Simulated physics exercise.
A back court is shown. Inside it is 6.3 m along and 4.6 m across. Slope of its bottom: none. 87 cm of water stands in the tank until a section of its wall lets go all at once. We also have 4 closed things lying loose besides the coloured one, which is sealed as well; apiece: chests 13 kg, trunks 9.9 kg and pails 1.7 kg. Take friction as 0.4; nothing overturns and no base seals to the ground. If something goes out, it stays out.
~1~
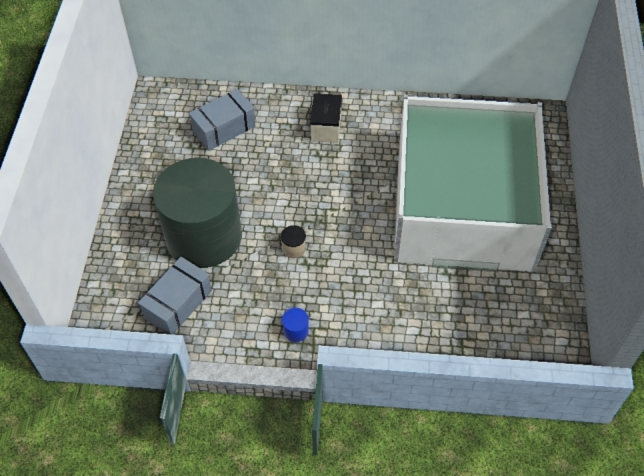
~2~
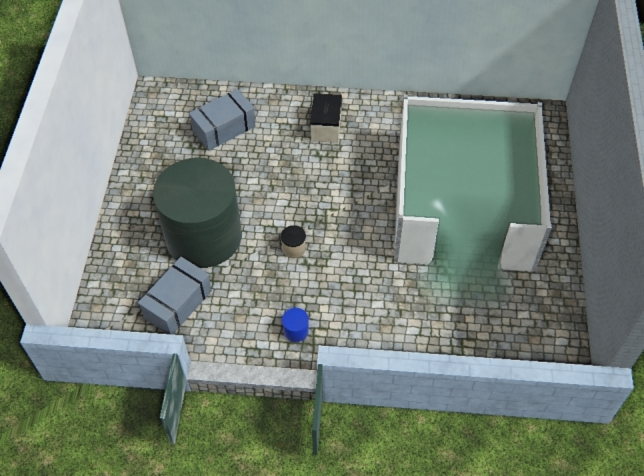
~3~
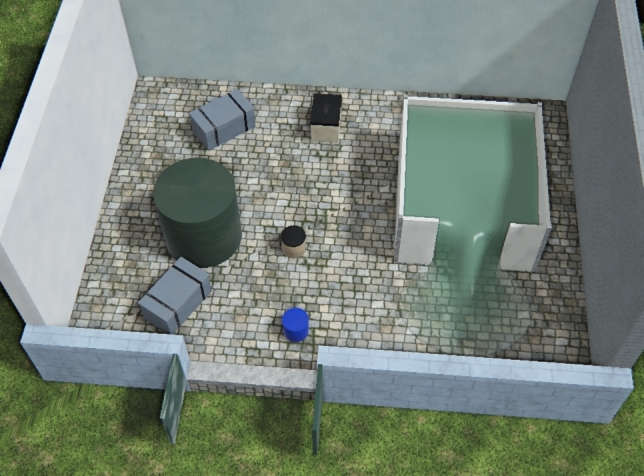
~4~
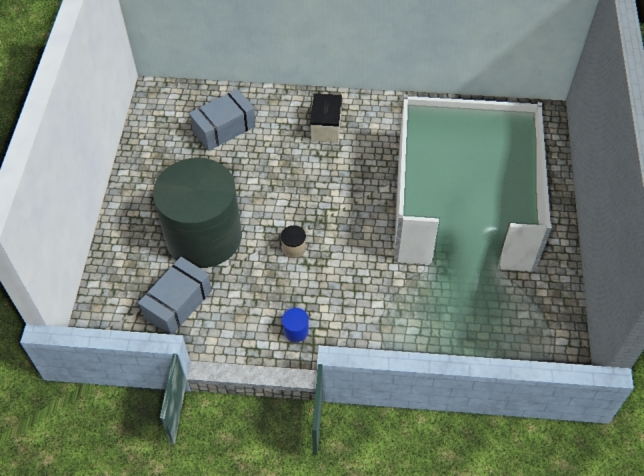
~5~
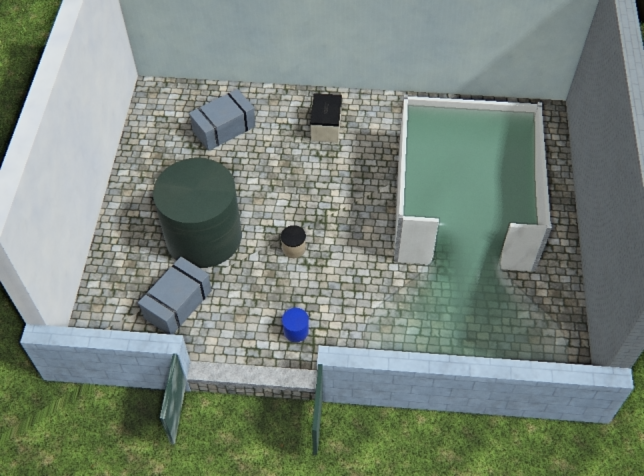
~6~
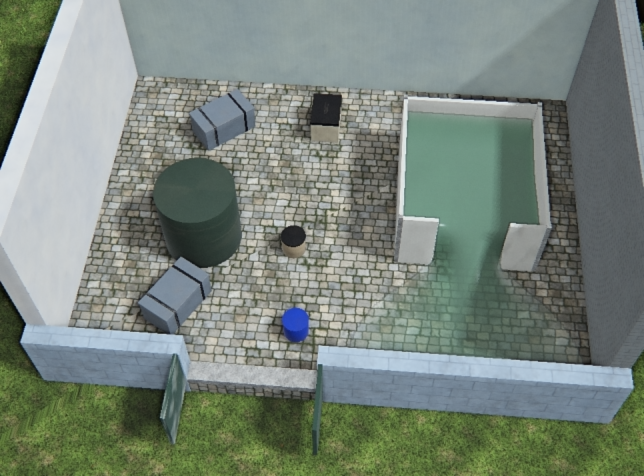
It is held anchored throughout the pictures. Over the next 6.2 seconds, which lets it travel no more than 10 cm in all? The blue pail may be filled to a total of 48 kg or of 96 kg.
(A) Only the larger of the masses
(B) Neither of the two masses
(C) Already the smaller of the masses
A, only the larger of the masses.
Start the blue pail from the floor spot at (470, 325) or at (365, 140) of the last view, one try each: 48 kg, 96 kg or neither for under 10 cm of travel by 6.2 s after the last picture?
Taking the two tries in order, only the heavy one works and even the light one works.
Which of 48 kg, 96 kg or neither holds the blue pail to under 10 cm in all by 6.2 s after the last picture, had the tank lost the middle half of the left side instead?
Then, in short, the smaller is plenty.
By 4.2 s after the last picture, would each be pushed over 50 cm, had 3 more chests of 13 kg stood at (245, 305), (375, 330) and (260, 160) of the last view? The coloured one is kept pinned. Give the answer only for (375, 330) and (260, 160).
Taking them one by one: Above the mark; above the mark.
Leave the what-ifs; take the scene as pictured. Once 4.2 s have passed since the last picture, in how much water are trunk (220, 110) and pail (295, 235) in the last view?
Depth approx. 3 cm / 11 cm.
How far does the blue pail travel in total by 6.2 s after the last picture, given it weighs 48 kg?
Around 30 cm in total.
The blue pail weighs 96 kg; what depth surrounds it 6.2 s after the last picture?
About 6 cm.
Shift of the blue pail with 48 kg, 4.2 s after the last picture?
Shift: About 30 cm.
Then, 0.6 s after the last picture the blue pail would be 0 cm from its start with 48 kg and 0 cm from its start with 96 kg; 10 cm of water round it then.
Then, 2.3 s after the last picture the blue pail would be 30 cm from its start with 48 kg and 0 cm from its start with 96 kg; 12 cm of water round it then.
Then, 4.2 s after the last picture the blue pail would be 30 cm from its start with 48 kg and 0 cm from its start with 96 kg; 8 cm of water round it then.
Then, 6.2 s after the last picture the blue pail would be 30 cm from its start with 48 kg and 0 cm from its start with 96 kg; 6 cm of water round it then.
